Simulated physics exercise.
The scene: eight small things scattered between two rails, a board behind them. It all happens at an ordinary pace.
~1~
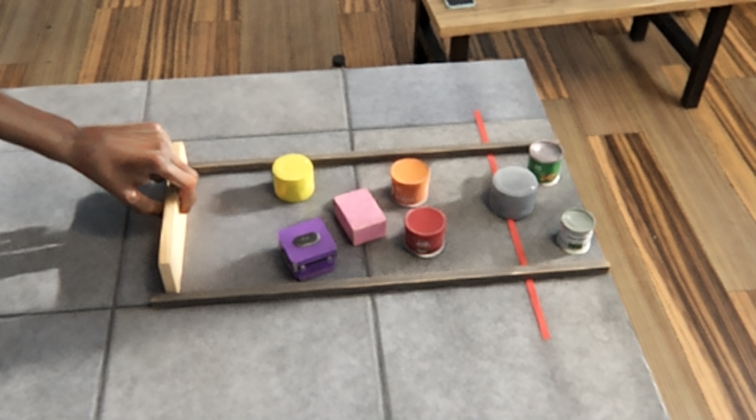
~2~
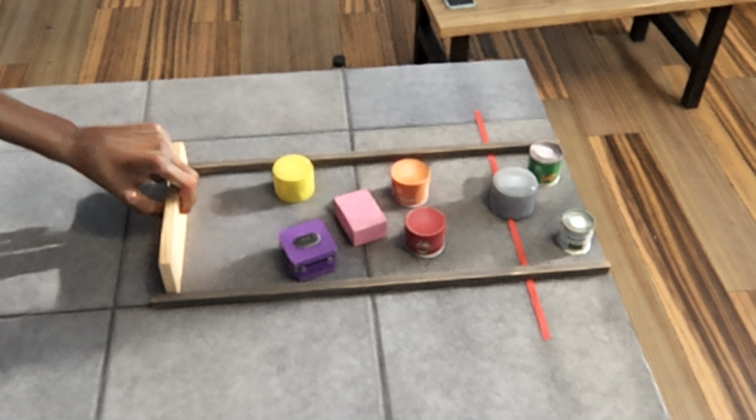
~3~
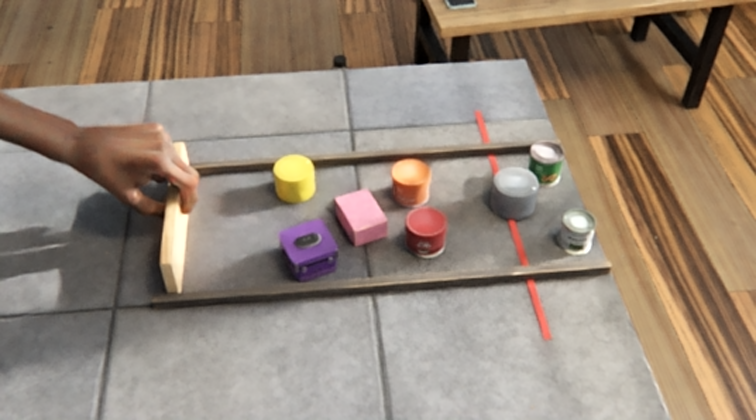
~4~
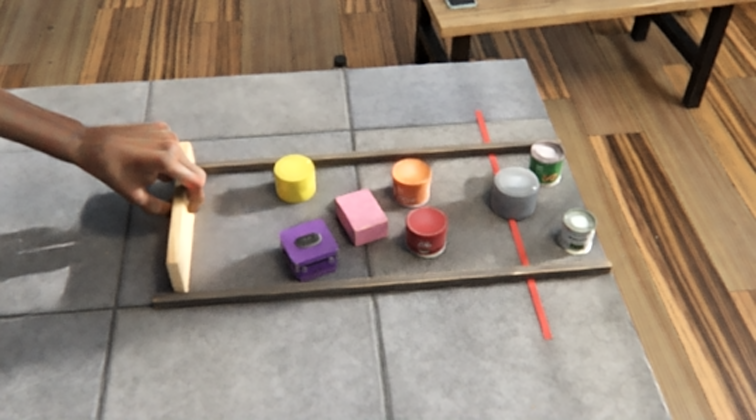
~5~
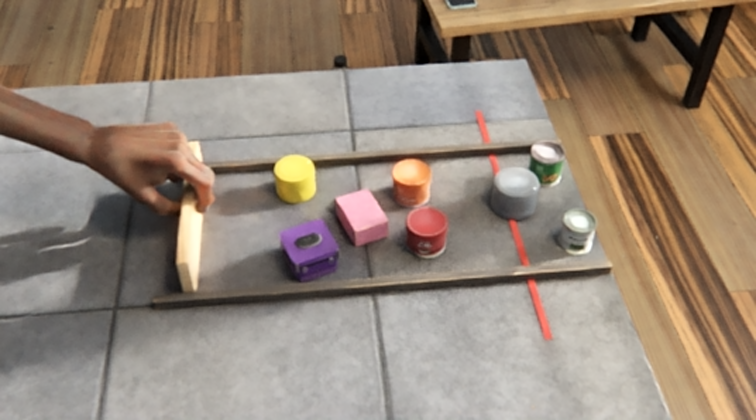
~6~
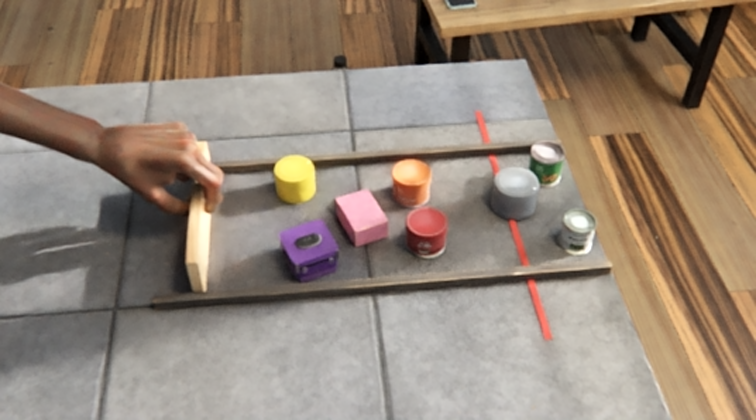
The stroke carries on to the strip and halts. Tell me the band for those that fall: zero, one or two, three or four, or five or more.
Here the number that fall off is one or two.
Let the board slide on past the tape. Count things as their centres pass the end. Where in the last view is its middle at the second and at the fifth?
Near (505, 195) and (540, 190).
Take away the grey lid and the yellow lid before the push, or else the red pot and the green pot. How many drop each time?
The counts: 1 and 0.
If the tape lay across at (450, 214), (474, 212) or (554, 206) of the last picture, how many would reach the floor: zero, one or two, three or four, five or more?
For each place: None; no fall at all; five or more.
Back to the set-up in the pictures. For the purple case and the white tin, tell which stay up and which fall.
The purple case holds on, the white tin drops off.
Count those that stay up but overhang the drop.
The number is 3.
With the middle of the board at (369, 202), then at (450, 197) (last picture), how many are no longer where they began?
First 5, then 6.
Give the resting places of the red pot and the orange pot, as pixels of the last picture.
First (582, 221), then (549, 174).
Soon after, none off yet; white tin at rest near (577, 232); green pot at rest near (546, 164); grey lid at rest near (515, 194).
By the end, the number that fall off is one or two; fallen, white tin.
